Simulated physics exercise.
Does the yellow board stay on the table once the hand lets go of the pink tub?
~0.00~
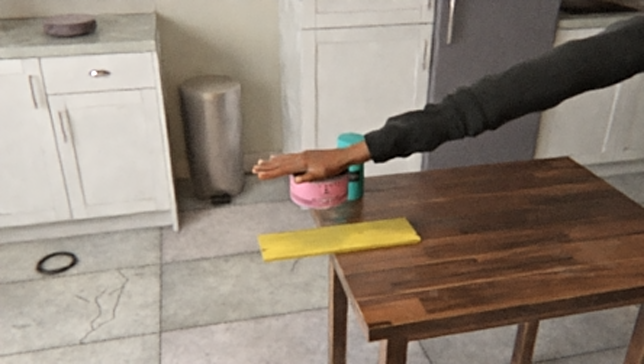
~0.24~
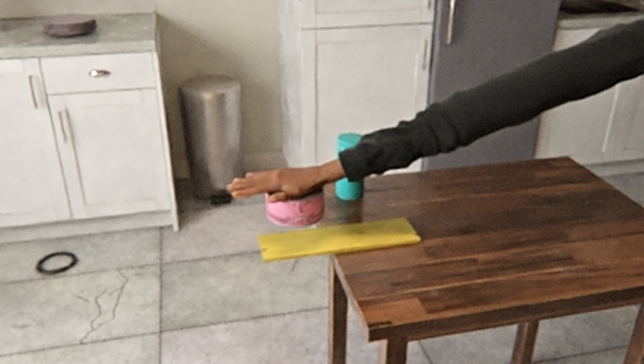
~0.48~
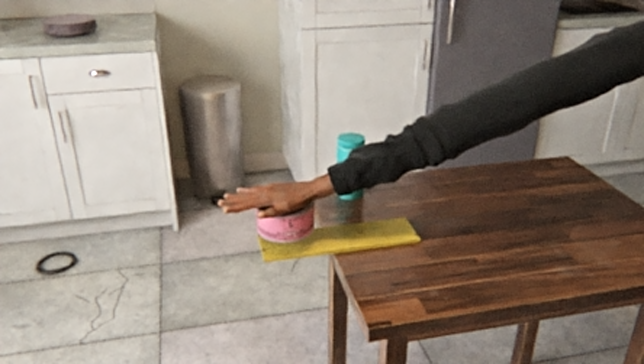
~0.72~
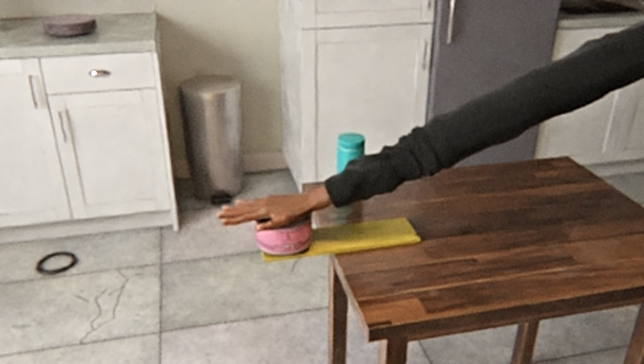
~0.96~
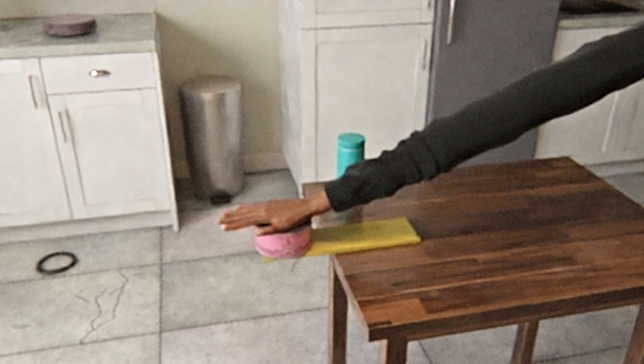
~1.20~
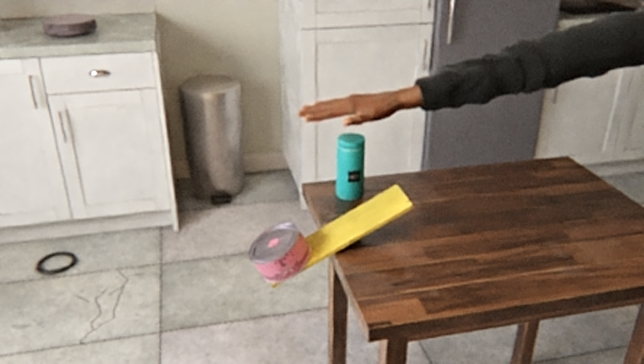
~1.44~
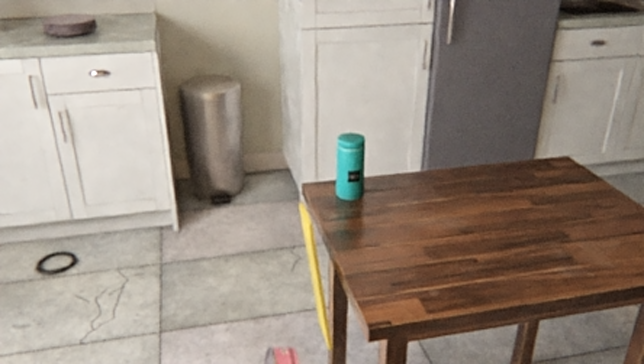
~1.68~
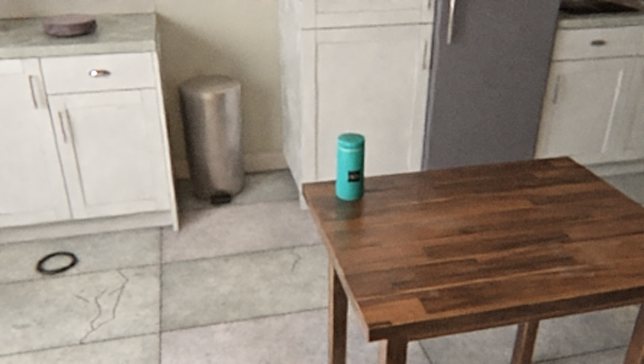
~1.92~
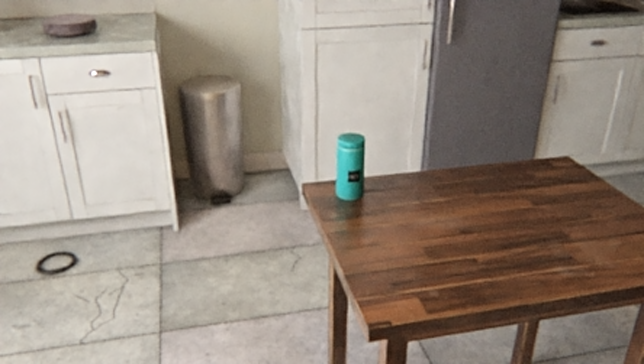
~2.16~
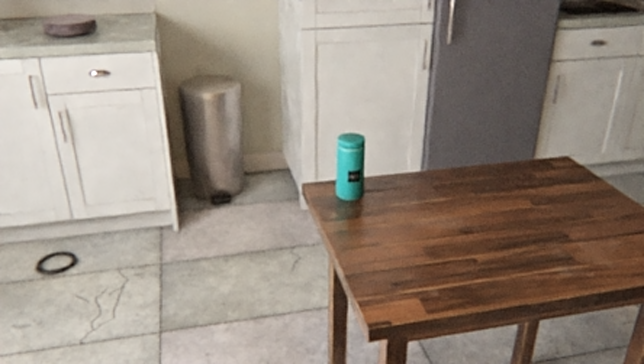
No, the yellow board tilts and slips off the table's edge, and the pink tub falls with it.
